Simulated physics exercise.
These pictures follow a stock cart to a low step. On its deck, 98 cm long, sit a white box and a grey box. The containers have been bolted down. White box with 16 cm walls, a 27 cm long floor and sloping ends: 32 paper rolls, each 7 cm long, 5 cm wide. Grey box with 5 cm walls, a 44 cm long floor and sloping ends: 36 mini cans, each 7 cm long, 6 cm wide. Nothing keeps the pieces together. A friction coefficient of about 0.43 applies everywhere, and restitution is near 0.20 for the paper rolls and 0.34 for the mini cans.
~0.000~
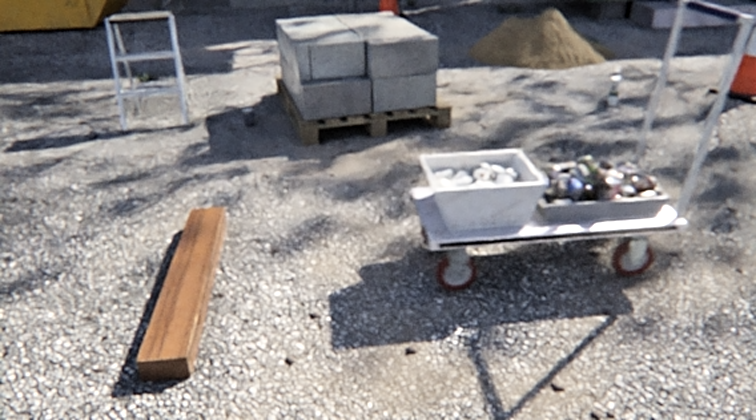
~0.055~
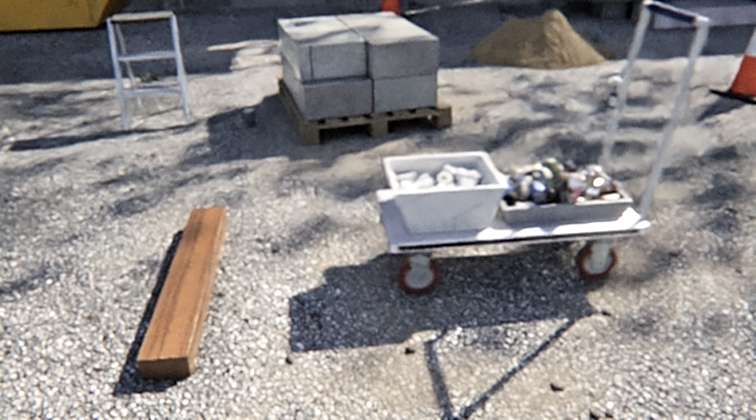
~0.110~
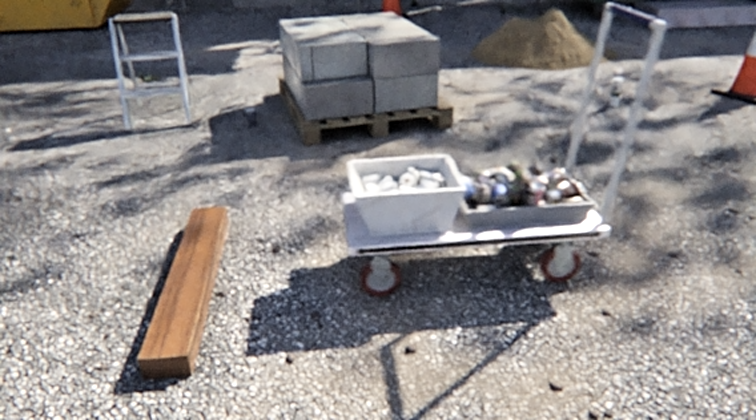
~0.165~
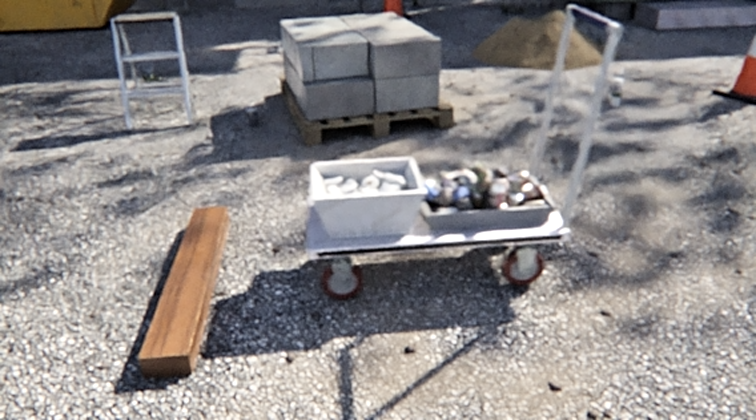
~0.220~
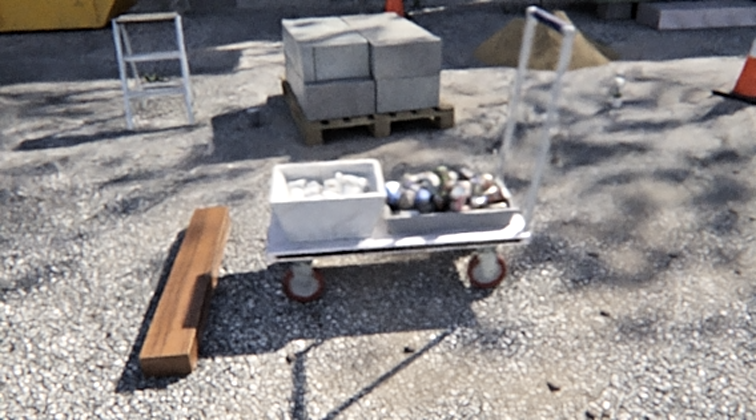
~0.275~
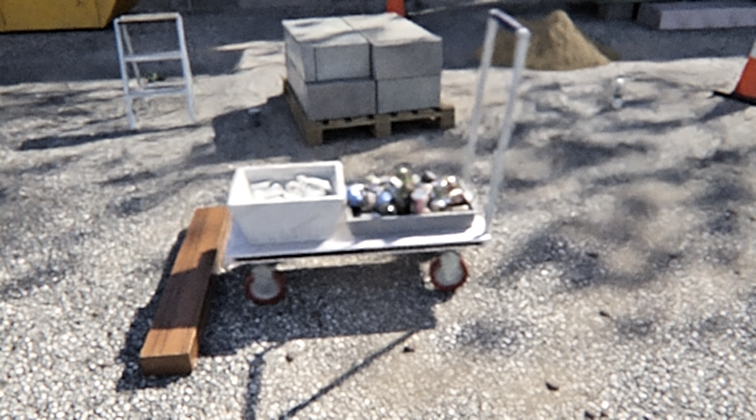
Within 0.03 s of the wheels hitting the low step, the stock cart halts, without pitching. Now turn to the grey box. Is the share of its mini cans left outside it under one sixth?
No, it is over a sixth.
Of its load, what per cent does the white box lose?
White box: 5%.
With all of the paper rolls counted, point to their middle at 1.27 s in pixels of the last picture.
Around (240, 212).
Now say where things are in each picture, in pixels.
In the first frame (places track the rim corner closest to us here; the camera moves round a little), grey box (547, 206); white box (439, 190); 89 cm to go; all still inside.
The second frame shows grey box (508, 208); white box (398, 193); 74 cm to go.
The third frame shows grey box (469, 211); white box (356, 196); 59 cm to go.
The fourth frame shows grey box (429, 214); white box (315, 198); 44 cm to go.
The fifth frame shows grey box (390, 217); white box (273, 201); 29 cm to go.
The sixth frame shows grey box (350, 220); white box (231, 204); 14 cm to go; all still inside.
After 0.31 s, contact.
After 0.41 s, the white box has all 32 and the grey box is down by 2 of 36.
After 0.53 s, the white box is down by 1 of 32 and the grey box is down by 7 of 36.
After 0.76 s, the white box is down by 2 of 32 and the grey box is down by 10 of 36.
Final count (at 1.27 s), the white box is down by 2 of 32 and the grey box is down by 10 of 36. Asked share, 10 of 36, 28 per cent.
